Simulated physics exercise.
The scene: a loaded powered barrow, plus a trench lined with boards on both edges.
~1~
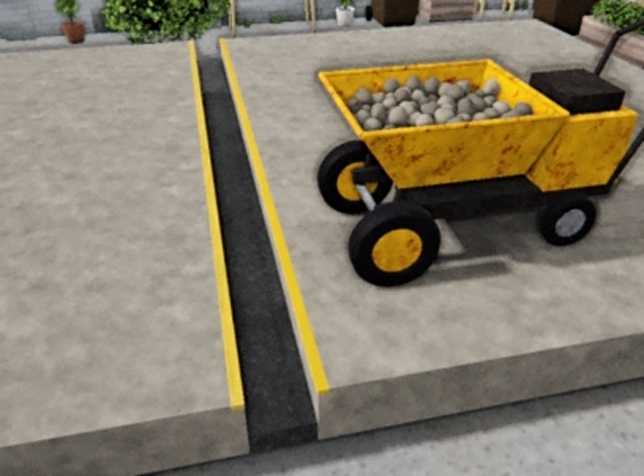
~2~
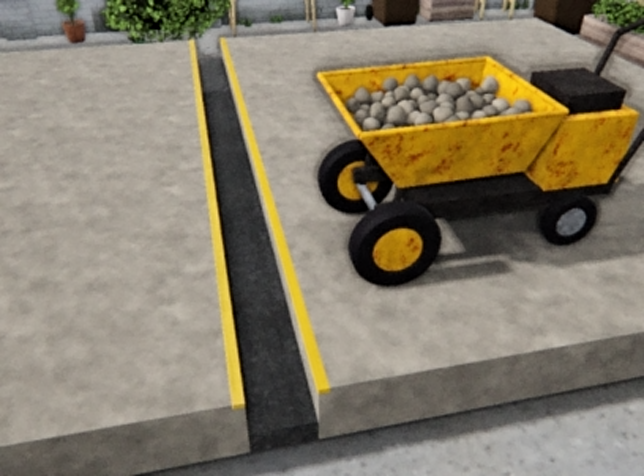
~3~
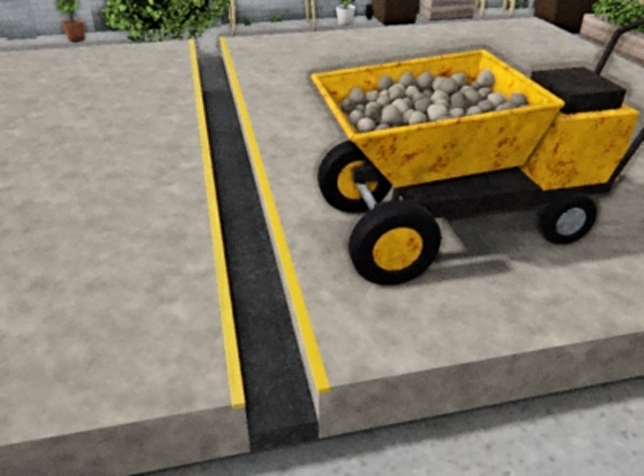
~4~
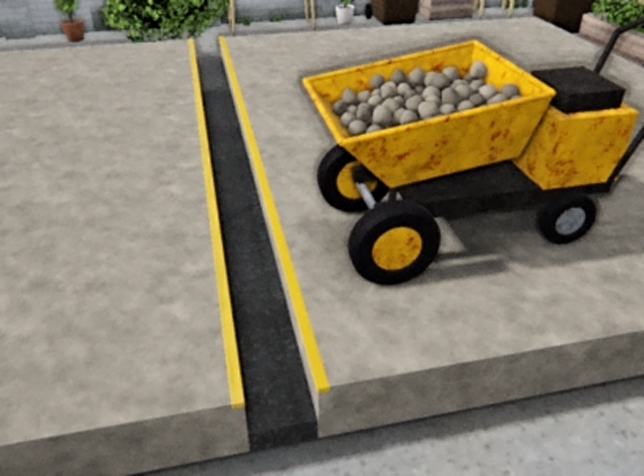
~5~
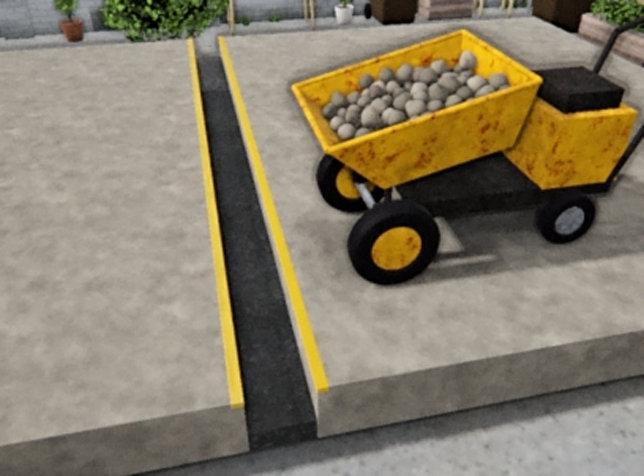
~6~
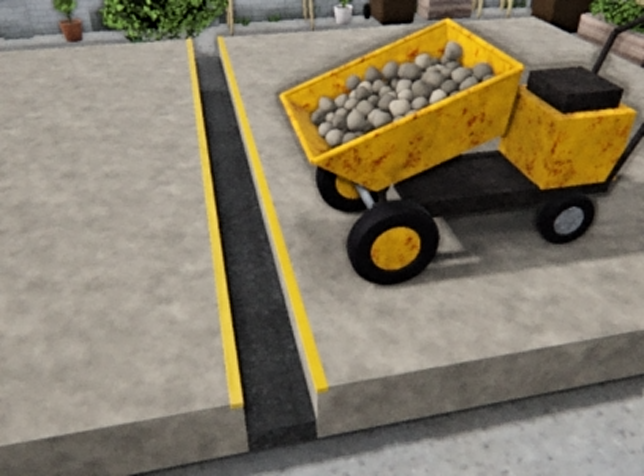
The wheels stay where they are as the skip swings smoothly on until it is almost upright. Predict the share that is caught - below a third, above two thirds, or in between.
Amount in the trench: Middle, from a third up to two thirds.
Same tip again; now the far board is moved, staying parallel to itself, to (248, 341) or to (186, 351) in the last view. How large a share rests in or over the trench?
20 % and 90 %, give or take.
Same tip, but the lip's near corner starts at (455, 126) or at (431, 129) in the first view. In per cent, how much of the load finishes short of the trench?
Trial 1 around 30 %, trial 2 around 20 %.
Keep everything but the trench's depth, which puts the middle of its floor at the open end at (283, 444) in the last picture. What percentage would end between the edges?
Estimate: Approx. 60 per cent.
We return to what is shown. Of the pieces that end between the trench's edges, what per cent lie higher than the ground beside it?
15 %, roughly.
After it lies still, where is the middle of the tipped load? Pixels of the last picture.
Near (230, 259), more or less.
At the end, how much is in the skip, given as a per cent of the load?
Around 0 in a hundred.
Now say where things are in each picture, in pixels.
The first frame shows lip of the skip (362, 136), level; top of the load (446, 105), river pebbles; first edge of the trench (307, 334); far edge (230, 346), the trench under half as wide as the skip, and about half as deep as wide.
The second frame shows lip of the skip (360, 136), level; top of the load (444, 103).
The third frame shows lip of the skip (353, 138), tipped barely; top of the load (440, 100).
The fourth frame shows lip of the skip (342, 143), tipped a little; top of the load (456, 91).
The fifth frame shows lip of the skip (329, 151), tipped a little; top of the load (455, 99).
The sixth frame shows lip of the skip (314, 162), tipped clearly; top of the load (448, 76); first edge of the trench (306, 332); far edge (229, 344).
Just after the last frame, skip tipped steeply; every one in the skip.
A moment on, skip tipped right over; roughly two thirds in the skip; about a tenth in or heaped over the trench; roughly a quarter beyond it; just a few falling.
Further on, skip tipped right over; about a tenth in the skip; roughly half in or heaped over the trench; roughly half beyond it.
When it is over, skip tipped right over; just a few in the skip; roughly half in or heaped over the trench; roughly half beyond it.
